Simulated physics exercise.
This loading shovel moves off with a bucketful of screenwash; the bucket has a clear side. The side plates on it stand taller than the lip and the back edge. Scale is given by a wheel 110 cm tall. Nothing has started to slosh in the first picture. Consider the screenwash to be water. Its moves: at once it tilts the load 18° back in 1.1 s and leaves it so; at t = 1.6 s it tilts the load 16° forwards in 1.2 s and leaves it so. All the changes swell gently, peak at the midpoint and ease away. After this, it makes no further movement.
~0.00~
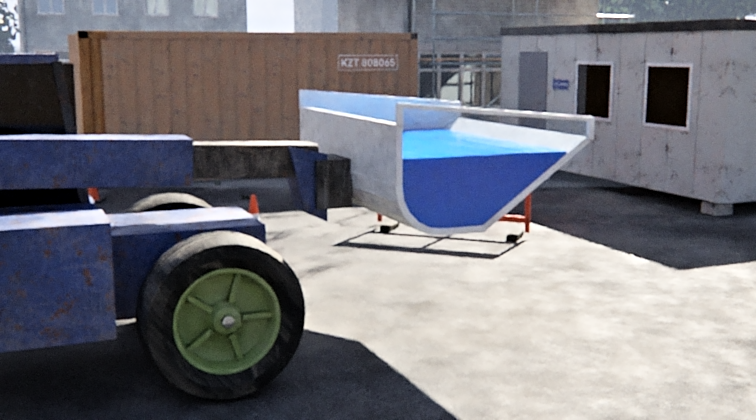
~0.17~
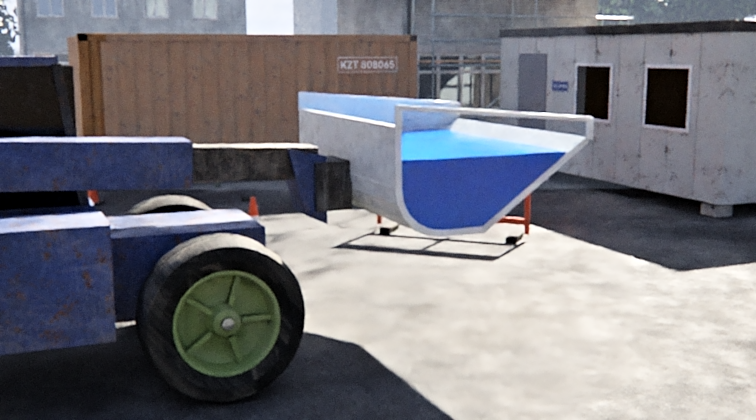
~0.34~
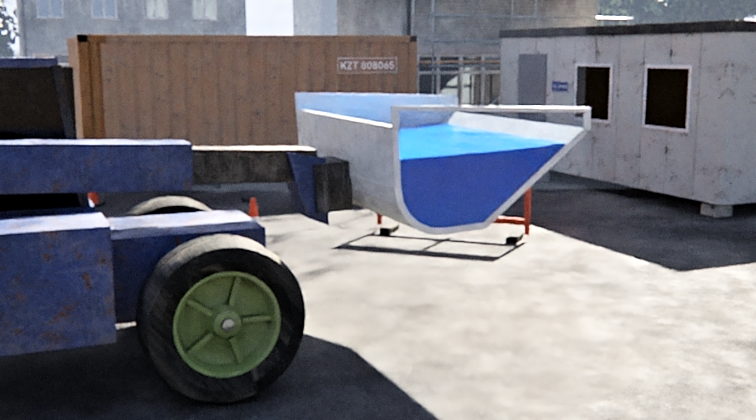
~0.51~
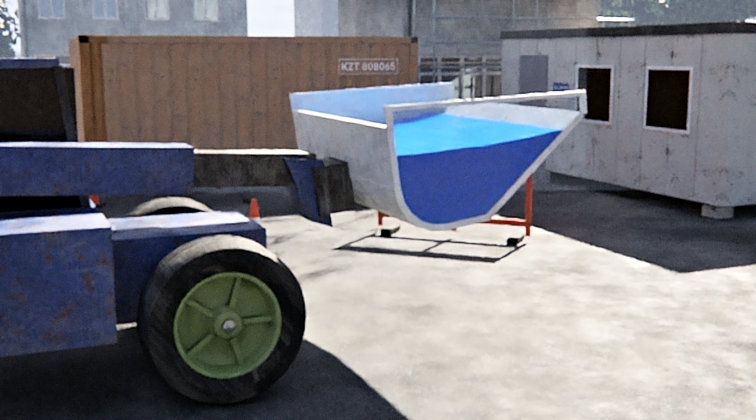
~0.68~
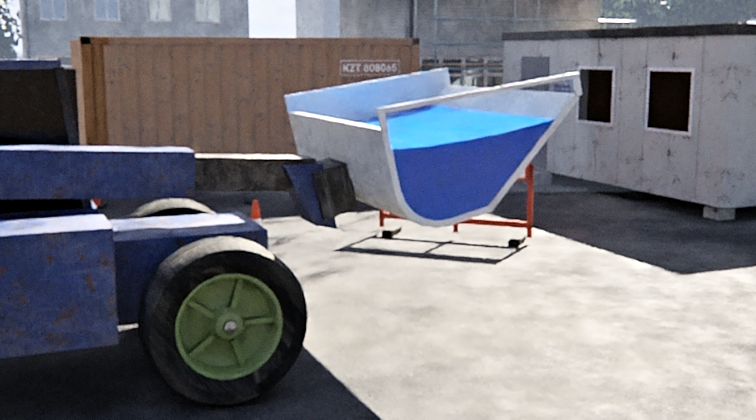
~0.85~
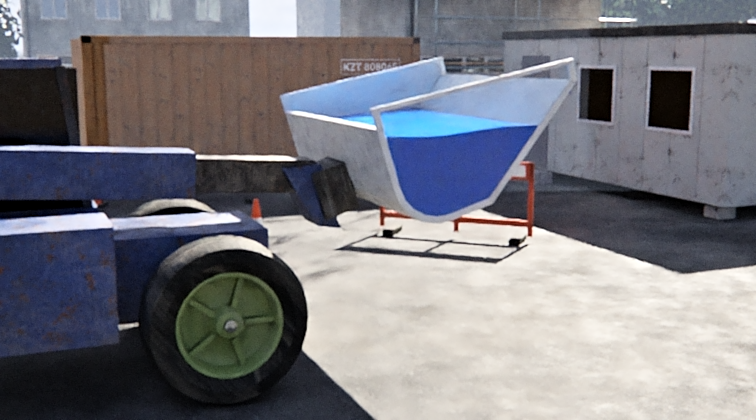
In a sunlit yard, a loader's clear-sided bucket of blue liquid tilts steadily back.
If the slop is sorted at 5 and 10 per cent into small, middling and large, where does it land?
It lands in small.
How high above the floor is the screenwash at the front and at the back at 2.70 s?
At that moment it stands around 48 cm in front and around 54 cm behind.
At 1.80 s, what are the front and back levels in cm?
Front reads 48 centimetres, back reads 60 centimetres.
By 1.80 s the bucket is at 18° back, the surface stands 61 cm at the back and 48 cm at the front; 3 per cent is out, over the back.
By 2.70 s the bucket is at 2° back, the surface stands 55 cm at the back and 48 cm at the front; 3 per cent is out, over the back.
By 3.60 s the bucket is at 2° back, the surface stands 50 cm at the back and 47 cm at the front; 3 per cent is out, over the back.
By 5.68 s 3 per cent is out, over the back, 33 of 1027 litres.
